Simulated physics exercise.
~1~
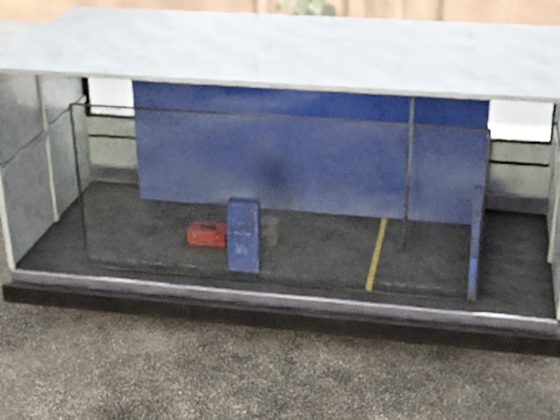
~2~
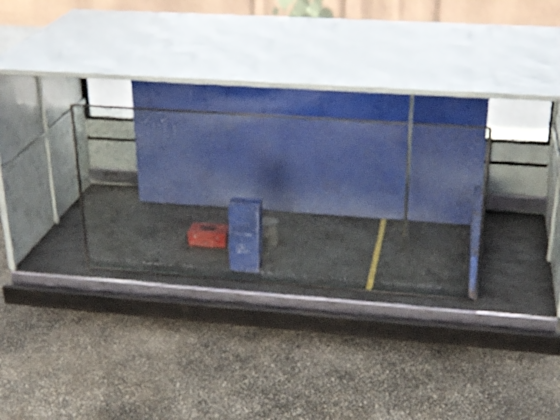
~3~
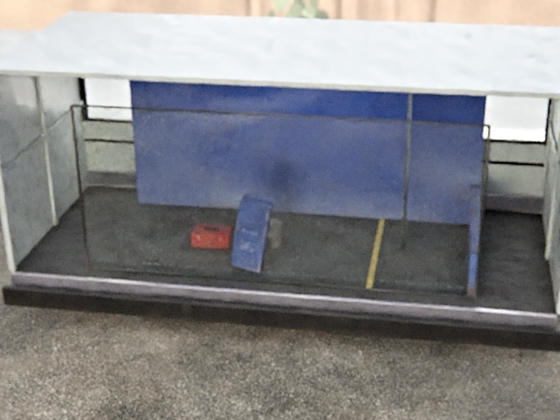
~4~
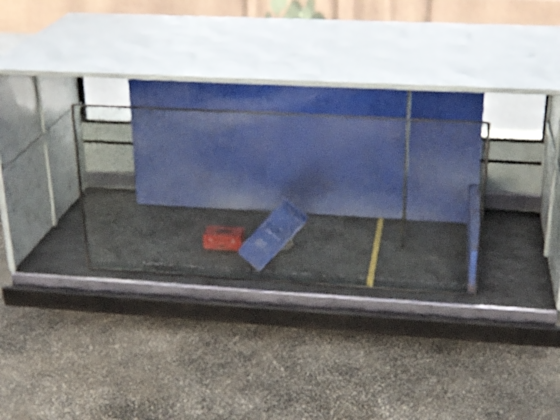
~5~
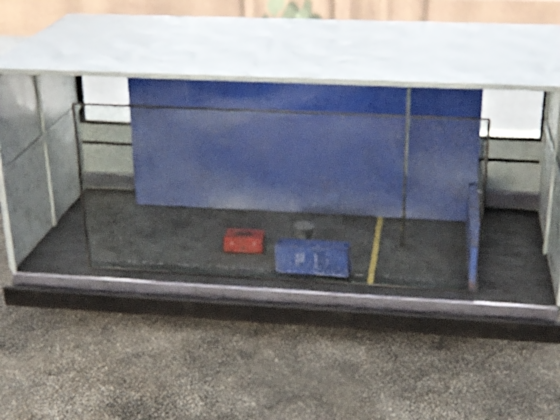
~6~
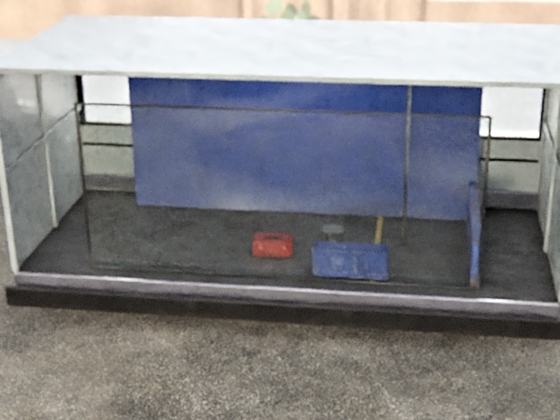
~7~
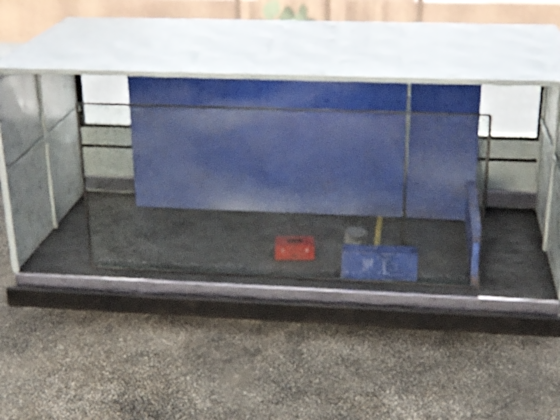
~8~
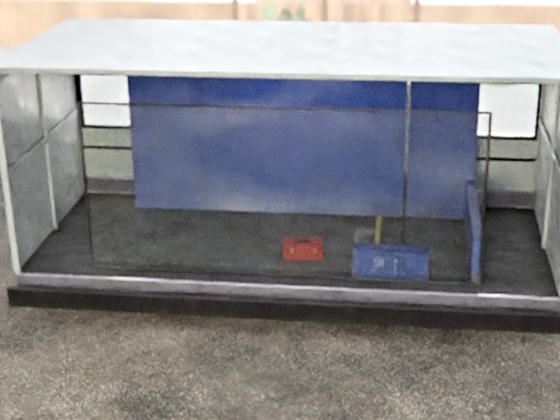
A blue tall box tips over and slides right past the yellow line, toolbox and bucket stopping short.
